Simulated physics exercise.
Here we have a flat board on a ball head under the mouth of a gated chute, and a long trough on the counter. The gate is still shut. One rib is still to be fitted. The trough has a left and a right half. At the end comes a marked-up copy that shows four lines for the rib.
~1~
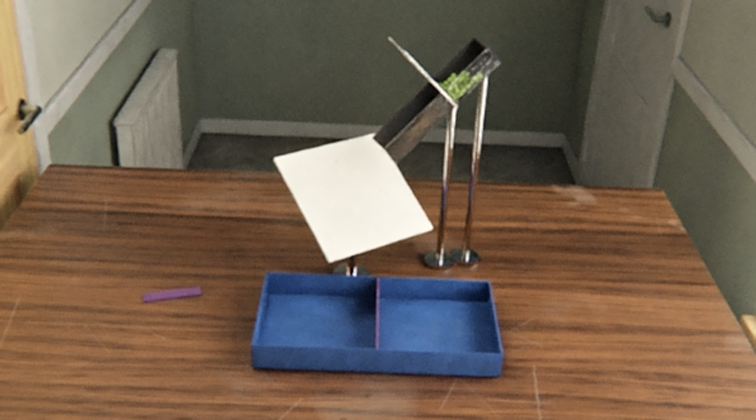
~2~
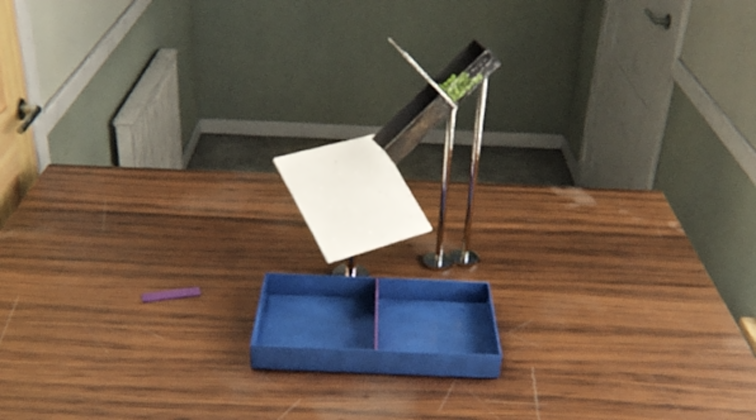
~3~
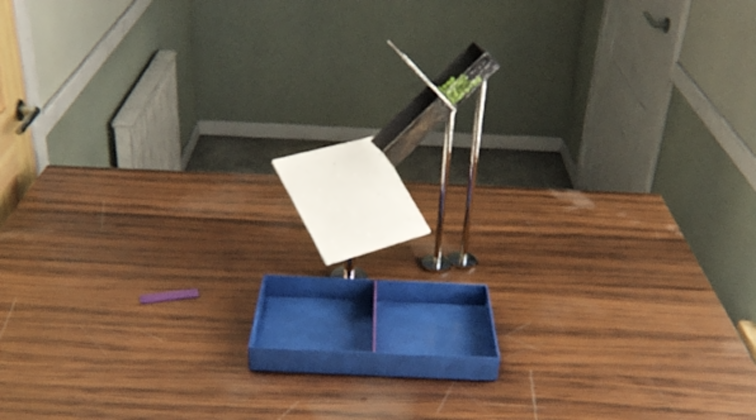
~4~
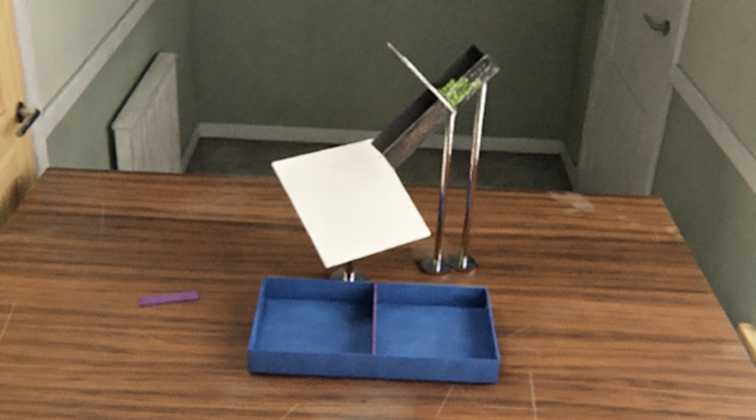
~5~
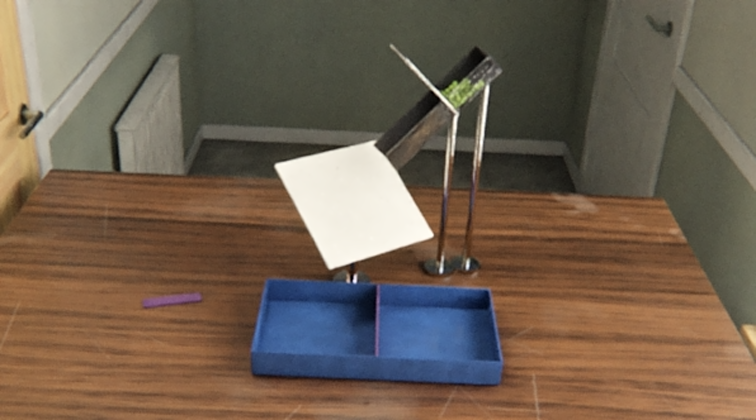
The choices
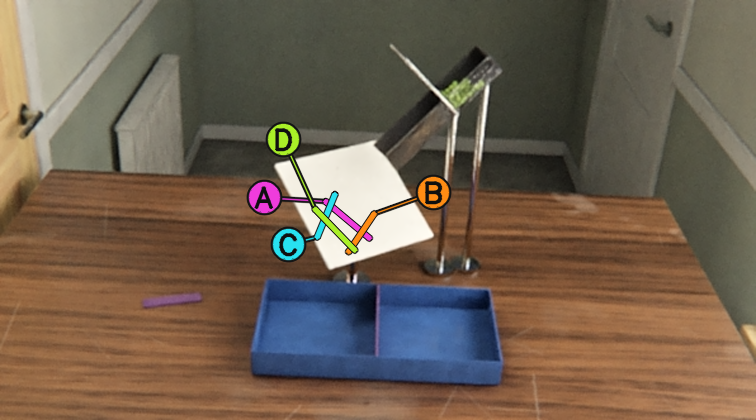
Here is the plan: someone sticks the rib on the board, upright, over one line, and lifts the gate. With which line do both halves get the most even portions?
Line C does it best.
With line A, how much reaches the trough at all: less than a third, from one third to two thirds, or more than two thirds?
It is more than two thirds.
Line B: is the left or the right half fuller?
Left.
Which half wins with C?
Left.
On the marked copy, line A from (325, 201) to (369, 238); line B from (374, 213) to (348, 251); line C from (334, 194) to (317, 237); line D from (315, 209) to (354, 250).
With A, of what is caught, just a few in the left half, almost all in the right.
With B, of what is caught, the larger part in the left half, about a tenth in the right.
With C, of what is caught, roughly two thirds in the left half, roughly a third in the right.
With D, of what is caught, about a tenth in the left half, almost all in the right.
